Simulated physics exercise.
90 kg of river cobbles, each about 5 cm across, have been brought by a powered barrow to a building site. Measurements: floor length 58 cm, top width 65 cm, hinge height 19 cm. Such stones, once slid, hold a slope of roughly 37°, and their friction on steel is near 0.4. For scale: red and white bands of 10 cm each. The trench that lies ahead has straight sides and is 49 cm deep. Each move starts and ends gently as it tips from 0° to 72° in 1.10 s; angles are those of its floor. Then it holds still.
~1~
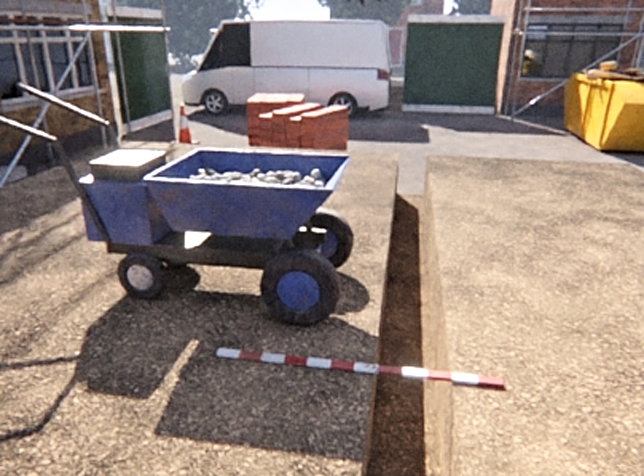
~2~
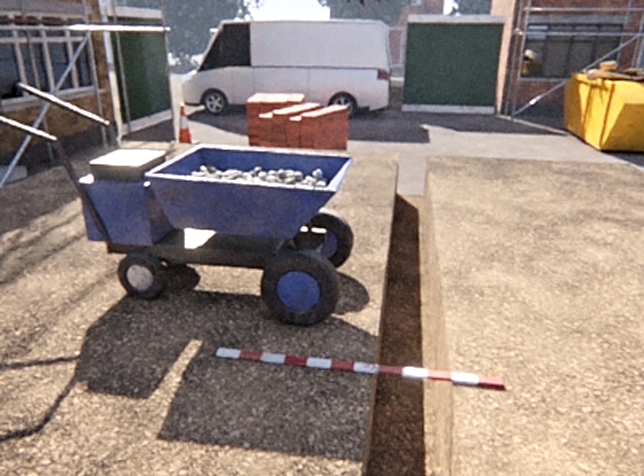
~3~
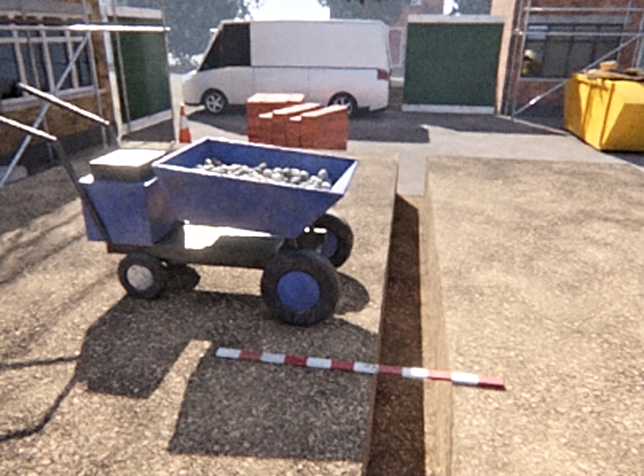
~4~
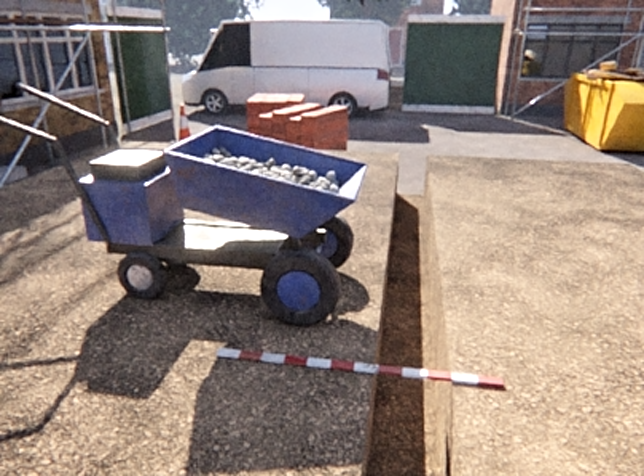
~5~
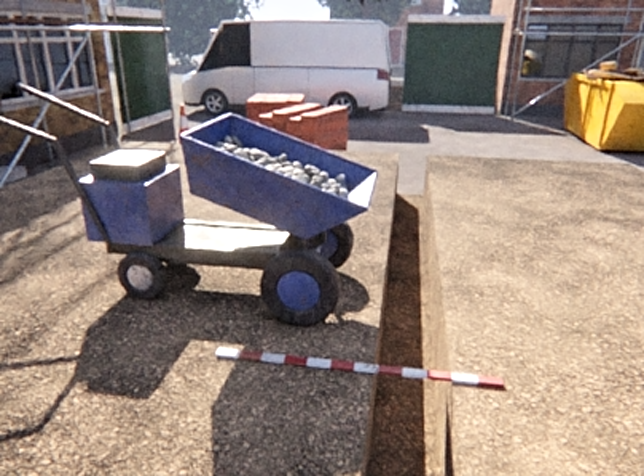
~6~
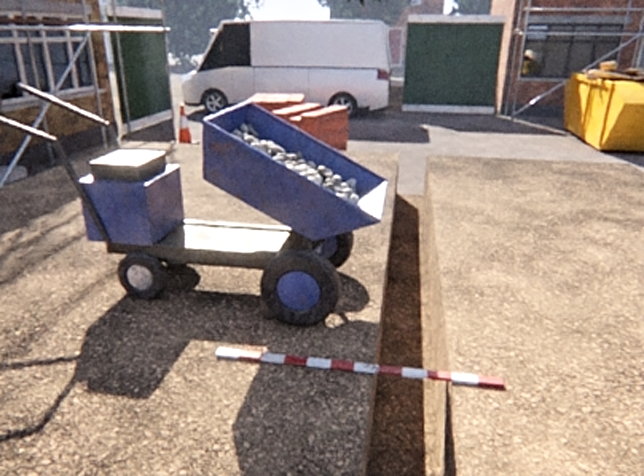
To begin with, a small blue powered barrow full of grey stones stands level beside a narrow trench, a red and white striped pole lying across the gap. Its tray then tilts gradually, the rear rising and the front lip dipping to the right, until it slopes steeply, still loaded.
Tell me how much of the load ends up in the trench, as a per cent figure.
Some 48 per cent ends up in the trench.
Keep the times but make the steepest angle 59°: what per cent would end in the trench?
Close to 45 per cent then.
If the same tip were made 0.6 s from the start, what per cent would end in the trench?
Something close to 30 per cent.
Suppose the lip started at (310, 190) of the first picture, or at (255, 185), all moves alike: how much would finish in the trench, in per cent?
About 75 per cent first, then about 80 per cent.
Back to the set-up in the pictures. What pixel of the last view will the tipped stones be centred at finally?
I'd point somewhere around (452, 305).
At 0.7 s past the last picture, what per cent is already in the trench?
Roughly 15 percent of the load.
Then, 0.4 s after the last picture the floor is at 60°, 100 % in the tray; the foremost stones are at (401, 244).
Then, 0.7 s after the last picture the floor is at 72°, 57 % in the tray, 17 % in the trench, 26 % past the trench; the foremost stones are at (497, 307).
Then, 1.1 s after the last picture the floor is at 72°, 18 % in the tray, 30 % in the trench, 53 % past the trench; the foremost stones are at (599, 324).
Then, 3.0 s after the last picture the floor is at 72°, 0 % in the tray, 48 % in the trench, 52 % past the trench; the foremost stones are past the picture's edge.
